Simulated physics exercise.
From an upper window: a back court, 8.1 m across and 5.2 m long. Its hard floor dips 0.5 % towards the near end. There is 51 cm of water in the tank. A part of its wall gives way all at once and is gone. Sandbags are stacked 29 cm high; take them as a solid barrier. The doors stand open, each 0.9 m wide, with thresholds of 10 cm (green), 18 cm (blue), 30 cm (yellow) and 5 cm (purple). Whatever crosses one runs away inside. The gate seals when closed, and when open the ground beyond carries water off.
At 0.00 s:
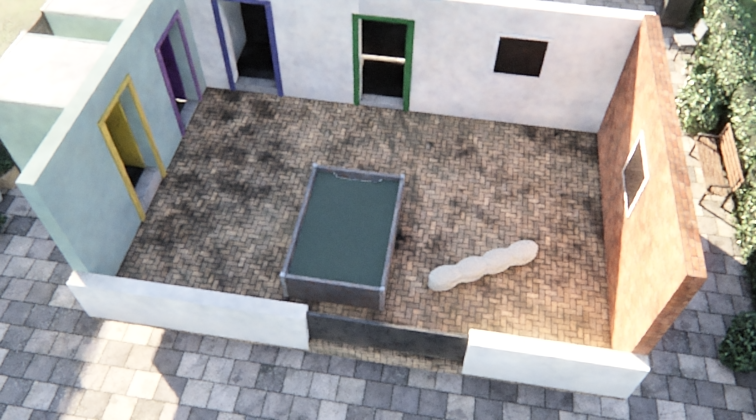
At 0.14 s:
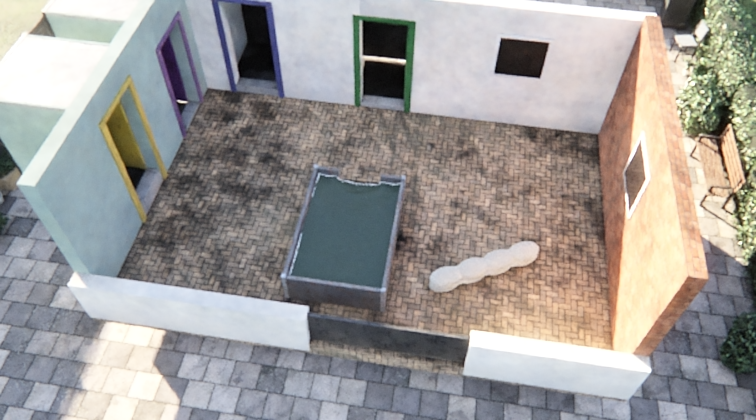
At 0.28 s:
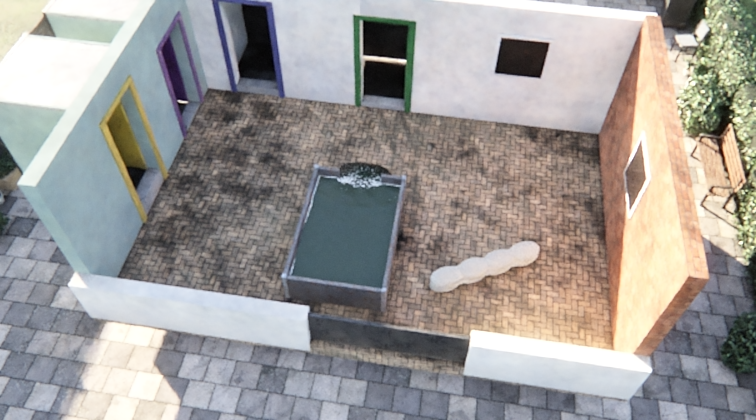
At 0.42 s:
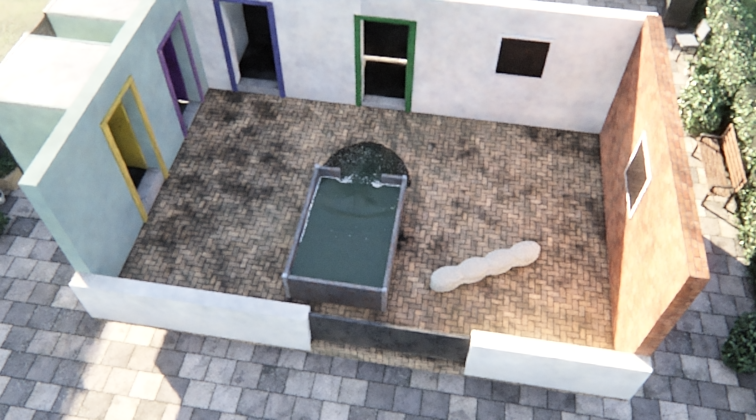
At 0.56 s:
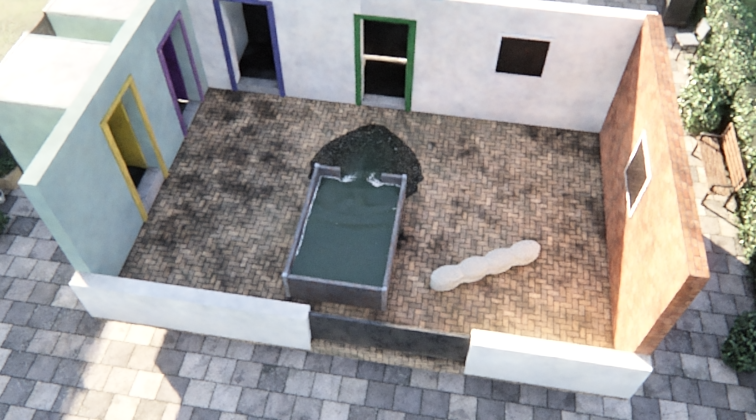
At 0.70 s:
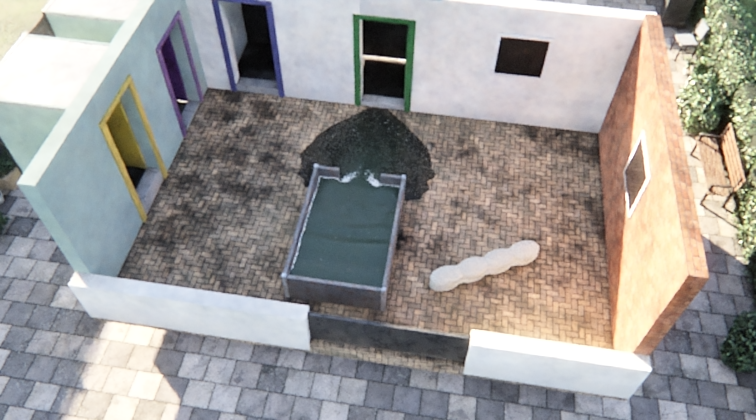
In a walled courtyard, water pours from the tank's far side and spreads across the bricks.
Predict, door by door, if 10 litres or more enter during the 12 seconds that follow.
The water let in: At the green door it goes over the limit; at the blue door it does not reach the limit; at the yellow door it keeps below the limit; at the purple door it exceeds the limit.
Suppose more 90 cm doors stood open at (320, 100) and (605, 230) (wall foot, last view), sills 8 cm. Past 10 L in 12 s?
In that order: Past it, not over.
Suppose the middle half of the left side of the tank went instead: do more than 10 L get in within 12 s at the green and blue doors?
Against that limit: Green not over, blue under.
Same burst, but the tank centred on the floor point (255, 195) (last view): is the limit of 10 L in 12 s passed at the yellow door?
Against that limit: Yellow under.
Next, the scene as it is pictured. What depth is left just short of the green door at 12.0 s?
Roughly 4.5 cm deep.
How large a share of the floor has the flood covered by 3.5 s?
About 30 per cent.
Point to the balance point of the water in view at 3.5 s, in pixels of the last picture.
At about (362, 189).
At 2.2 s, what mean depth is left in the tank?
Some 33 cm.
After 1.4 s water covers 15 % of the floor and is deepest (24 cm) near (360, 184); green door 18 cm at the sill, 16 L in, blue door not reached, yellow door not reached, purple door not reached.
After 2.2 s water covers 20 % of the floor and is deepest (22 cm) near (386, 112); green door 20 cm at the sill, 55 L in, blue door 7 cm at the sill, 0 L in, yellow door not reached, purple door not reached.
After 3.5 s water covers 30 % of the floor and is deepest (16 cm) near (207, 90); green door 15 cm at the sill, 100 L in, blue door 6 cm at the sill, 0 L in, yellow door not reached, purple door 11 cm at the sill, 5 L in.
After 7.0 s water covers 65 % of the floor and is deepest (10 cm) near (196, 114); green door 9 cm at the sill, 119 L in, blue door 4 cm at the sill, 0 L in, yellow door 3 cm at the sill, 0 L in, purple door 9 cm at the sill, 50 L in.
After 12.0 s water covers 90 % of the floor and is deepest (8 cm) near (360, 336); green door 4 cm at the sill, 119 L in, blue door 4 cm at the sill, 0 L in, yellow door 3 cm at the sill, 0 L in, purple door 5 cm at the sill, 65 L in.
